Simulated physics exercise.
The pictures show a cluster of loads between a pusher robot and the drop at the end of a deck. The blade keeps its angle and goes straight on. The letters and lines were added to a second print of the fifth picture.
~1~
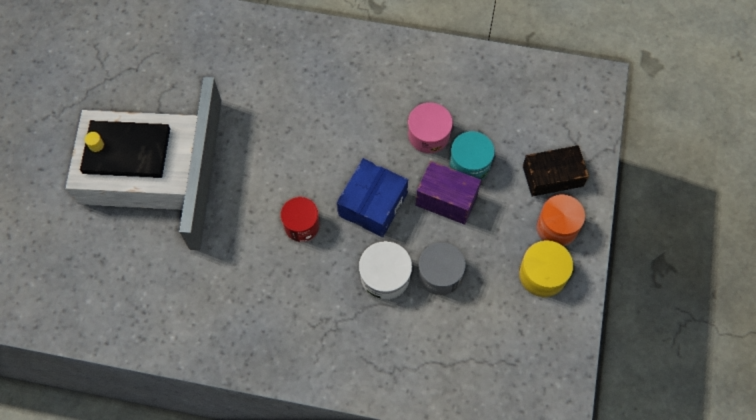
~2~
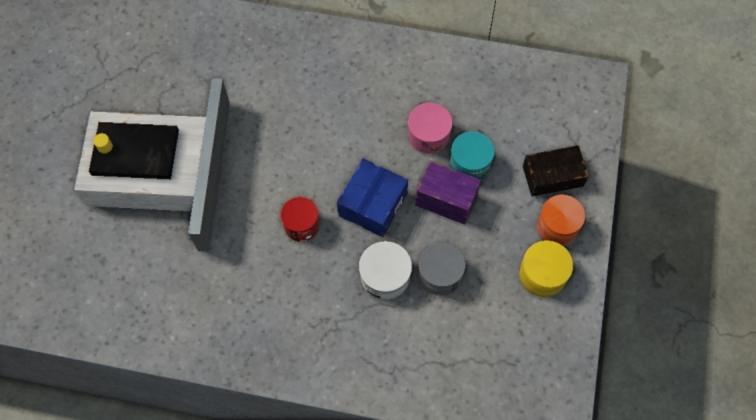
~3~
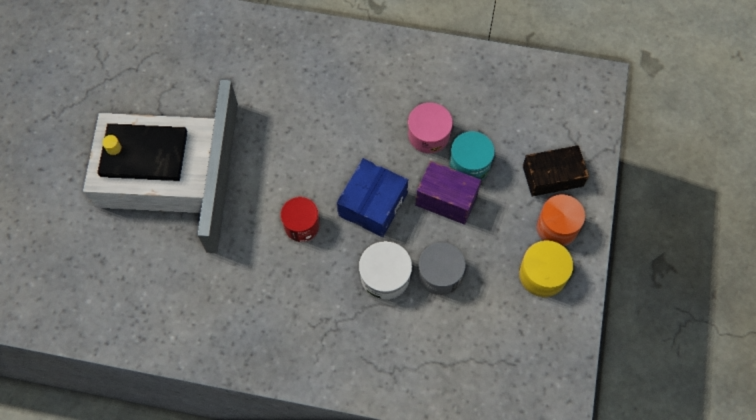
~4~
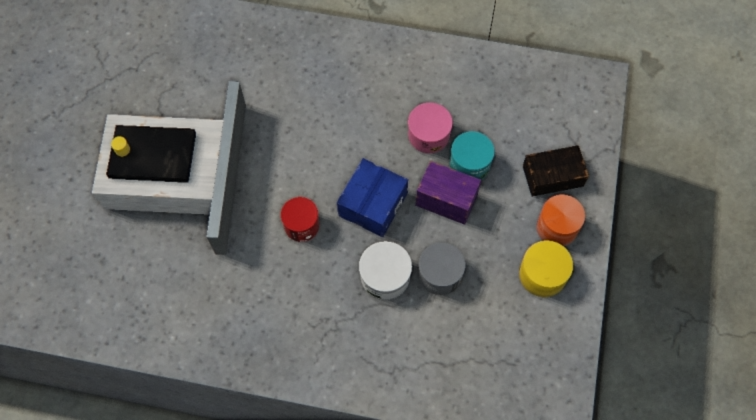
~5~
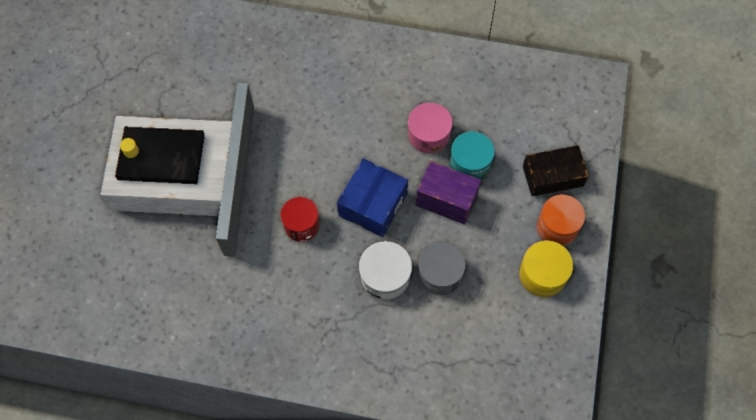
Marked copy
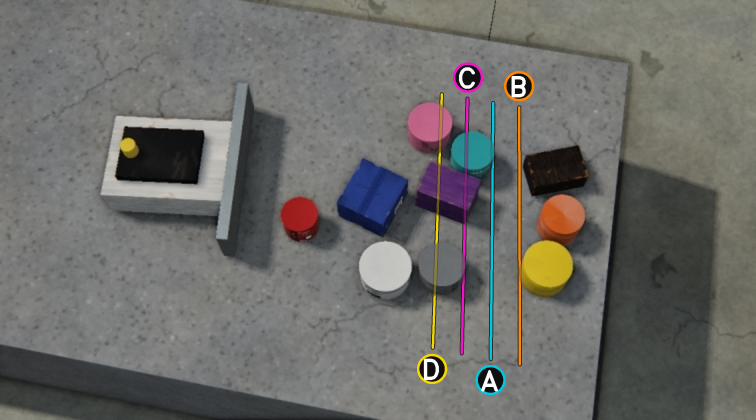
A white pusher robot with a wide grey blade crept slowly to the right across a concrete deck, nearing a red pail, while the cluster of colourful pails and crates stayed still.
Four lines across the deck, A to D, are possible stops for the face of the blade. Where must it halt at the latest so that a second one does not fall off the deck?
Stop at A.
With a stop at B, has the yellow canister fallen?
By then, yes.
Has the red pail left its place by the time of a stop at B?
Yes.
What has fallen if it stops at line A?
It is the orange canister.
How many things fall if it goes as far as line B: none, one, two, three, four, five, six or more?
Two.
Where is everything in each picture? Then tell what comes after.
Black crate (555, 171); purple crate (448, 193); turquoise pail (472, 158), in the first frame.
Robot (140, 150); white pail (386, 272), in the second frame.
Robot (149, 151); grey pail (441, 270), in the third frame.
Robot (158, 153); red pail (301, 220), in the fourth frame.
Robot (167, 155); yellow canister (546, 270); black crate (555, 171); purple crate (448, 193), in the fifth frame.
On the marked copy, A at (492, 223); B at (520, 228); C at (465, 218); D at (438, 214).
Following A. Soon after the start, robot (259, 171); red pail (347, 234); orange canister (561, 221).
Later, robot (351, 187); purple crate (503, 198); grey pail (484, 263).
In the end, robot (424, 200); orange canister over the edge; yellow canister (598, 281); one fallen.
As for the rest, B drops two; C is within the limit but short; D is within the limit but short.
